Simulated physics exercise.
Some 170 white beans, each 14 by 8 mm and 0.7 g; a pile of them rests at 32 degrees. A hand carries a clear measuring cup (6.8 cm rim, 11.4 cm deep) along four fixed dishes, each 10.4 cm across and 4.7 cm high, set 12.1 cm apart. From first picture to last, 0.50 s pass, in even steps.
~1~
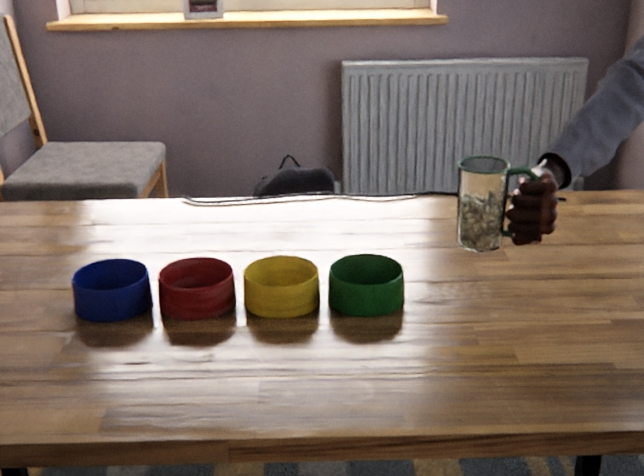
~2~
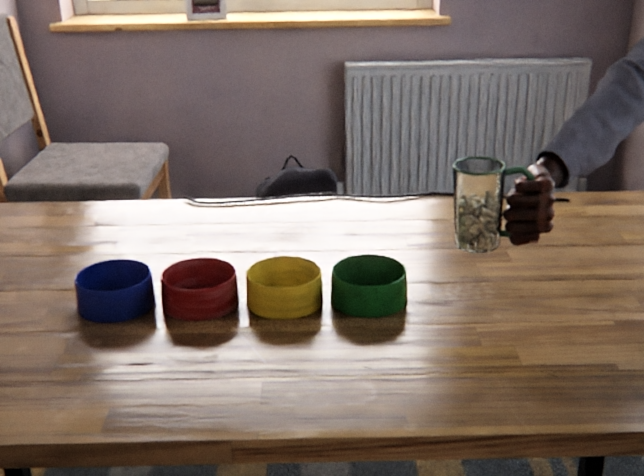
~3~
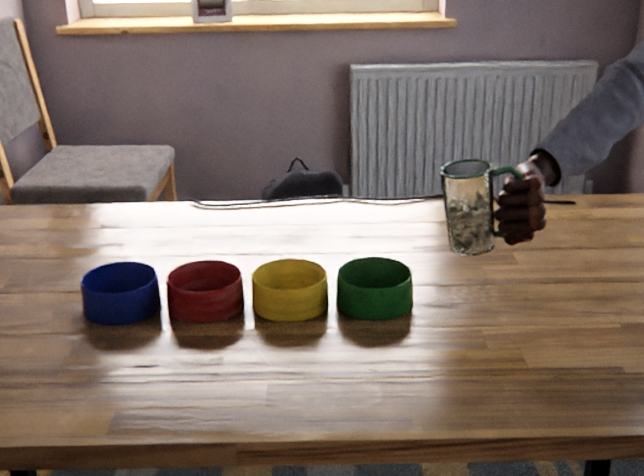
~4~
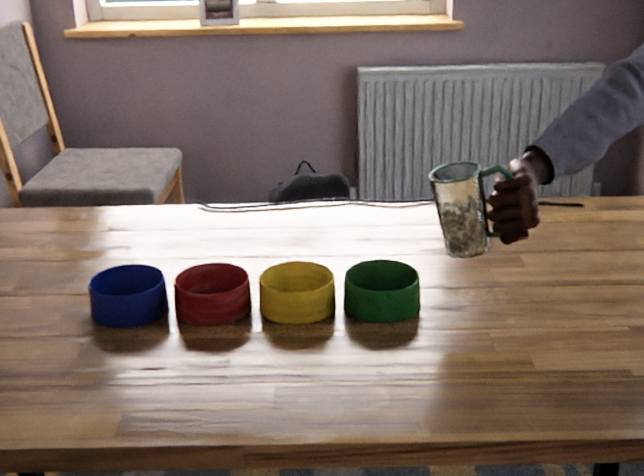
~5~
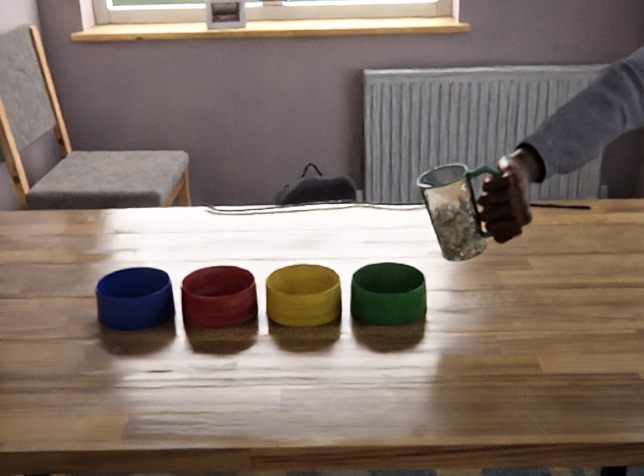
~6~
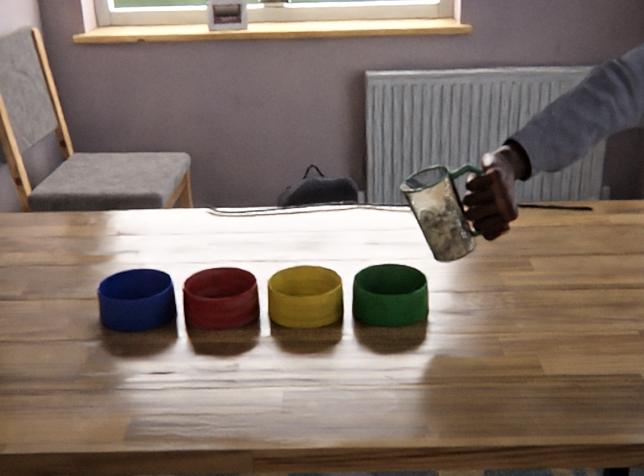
On a wooden table, a hand moves a clear cup left toward four dishes, tilting it.
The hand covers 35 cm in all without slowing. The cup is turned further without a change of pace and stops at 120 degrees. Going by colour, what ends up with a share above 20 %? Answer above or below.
Red: Above, blue: Below, green: Below, yellow: Below, counter: Below.
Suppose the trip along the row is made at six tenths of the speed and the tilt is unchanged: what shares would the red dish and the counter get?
Then: Red 80, counter 10.
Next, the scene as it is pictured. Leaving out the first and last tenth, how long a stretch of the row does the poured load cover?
About 6 cm.
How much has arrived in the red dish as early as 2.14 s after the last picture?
About 85 per cent by then.
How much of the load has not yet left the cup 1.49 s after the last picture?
Roughly 100 per cent.
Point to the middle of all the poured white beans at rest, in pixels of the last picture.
Near (215, 299).
Then, 0.90 s after the last picture, tilt 68 degrees; cup holds 100 %.
Then, 1.49 s after the last picture, tilt 98 degrees; cup holds 100 %.
Then, 2.14 s after the last picture, tilt 120 degrees; cup holds 15 %, red 85 %.
In the end, red 100 %, blue 0 %, green 0 %, yellow 0 %, counter 0 %.
